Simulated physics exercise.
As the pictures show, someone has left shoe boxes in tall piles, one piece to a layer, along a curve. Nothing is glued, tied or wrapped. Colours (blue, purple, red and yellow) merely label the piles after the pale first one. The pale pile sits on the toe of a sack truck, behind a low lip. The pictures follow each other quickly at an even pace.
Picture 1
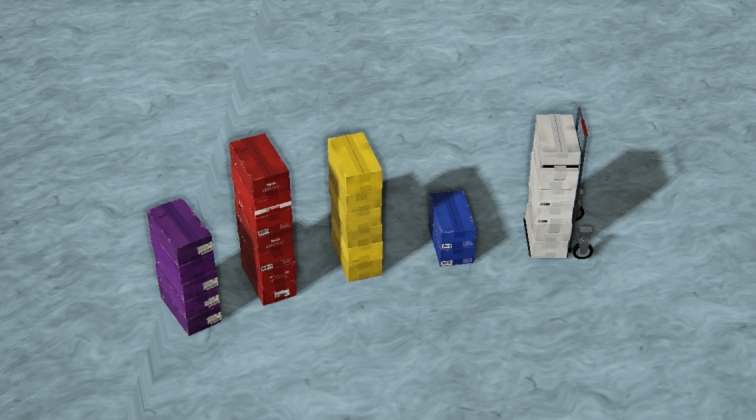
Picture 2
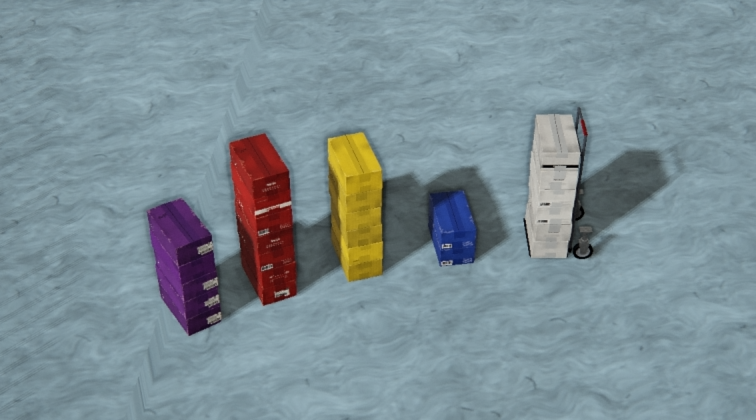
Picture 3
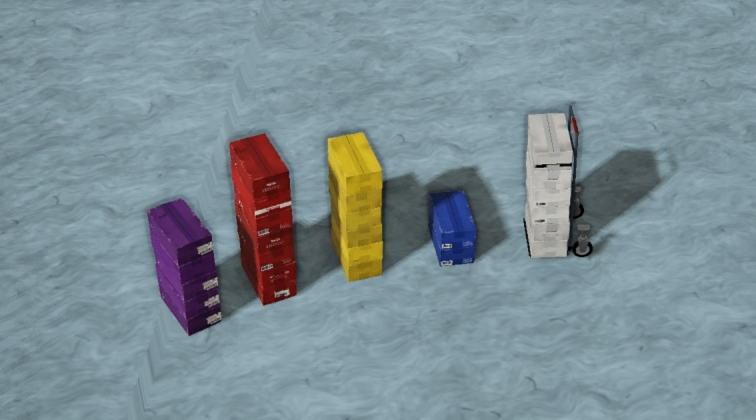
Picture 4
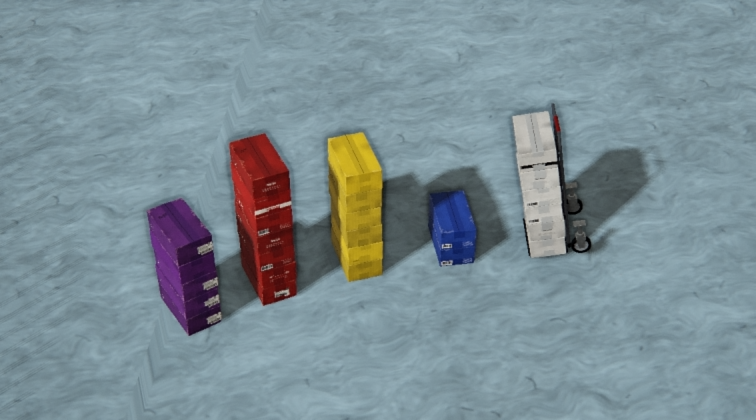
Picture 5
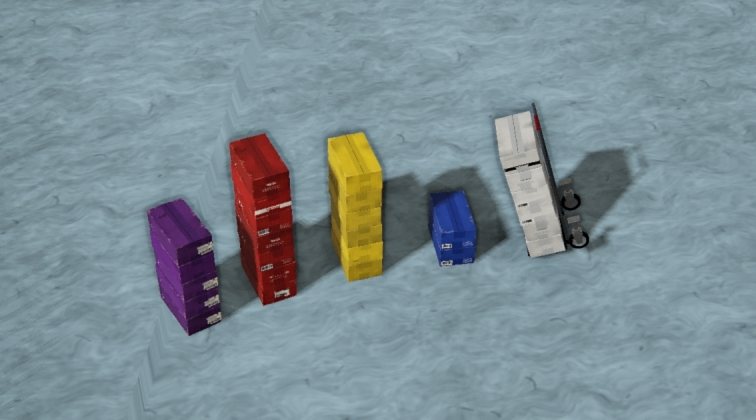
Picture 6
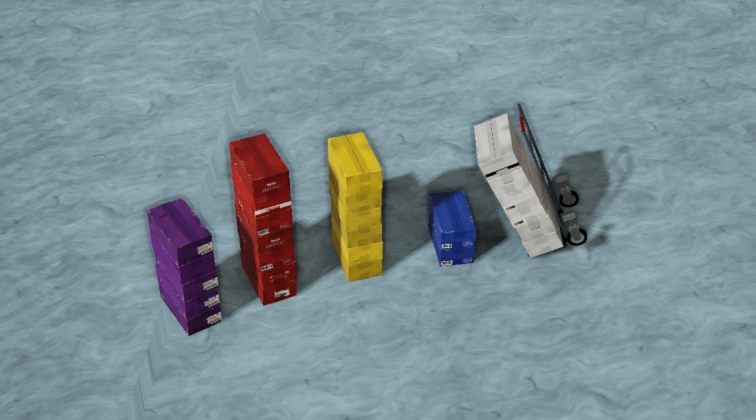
A tall white pile of boxes on a hand truck leans left toward the blue boxes.
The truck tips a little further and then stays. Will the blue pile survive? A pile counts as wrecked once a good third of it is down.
It keeps nearly all its pieces up.
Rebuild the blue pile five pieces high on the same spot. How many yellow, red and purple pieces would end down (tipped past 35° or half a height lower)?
Yellow 6, red 7, purple 4.
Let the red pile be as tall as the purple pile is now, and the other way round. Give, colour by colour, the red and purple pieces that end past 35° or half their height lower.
By colour: Red 0, purple 0.
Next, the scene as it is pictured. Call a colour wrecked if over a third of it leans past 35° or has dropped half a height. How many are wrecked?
It comes to 0.
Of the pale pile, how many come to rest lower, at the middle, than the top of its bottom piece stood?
3 pale pieces.
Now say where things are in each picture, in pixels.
In the first frame (each place is the centre of the face we see best), truck frame (582, 160) level; top blue box (453, 211); top yellow box (355, 154); the others all in place.
In the second frame, truck frame (582, 160) level; top blue box (453, 211).
In the third frame, truck frame (575, 158) rocked barely, top of the pale pile leaning barely; top blue box (453, 211); the others all in place.
In the fourth frame, truck frame (561, 155) rocked a little, top of the pale pile leaning a little; top blue box (453, 211); the others all in place.
In the fifth frame, truck frame (545, 154) rocked clearly, top of the pale pile leaning clearly; top blue box (453, 211); the others all in place.
In the sixth frame, truck frame (533, 155) rocked clearly, top of the pale pile leaning clearly; top blue box (453, 211); top purple box (179, 222); the others all in place.
Just after the last frame, 6 of the pale pile down; none of the 2 blue boxes down (0 of 20 in all colours); top blue box unmoved.
A moment on, 6 of the pale pile down; none of the 2 blue boxes down (0 of 20 in all colours); top blue box moved a little.
When it is over, 6 of the pale pile down; none of the 2 blue boxes down (0 of 20 in all colours); top blue box moved a little; top yellow box unmoved. In pixels of the last frame, middles, top blue box near (445, 220), top yellow box near (355, 163).
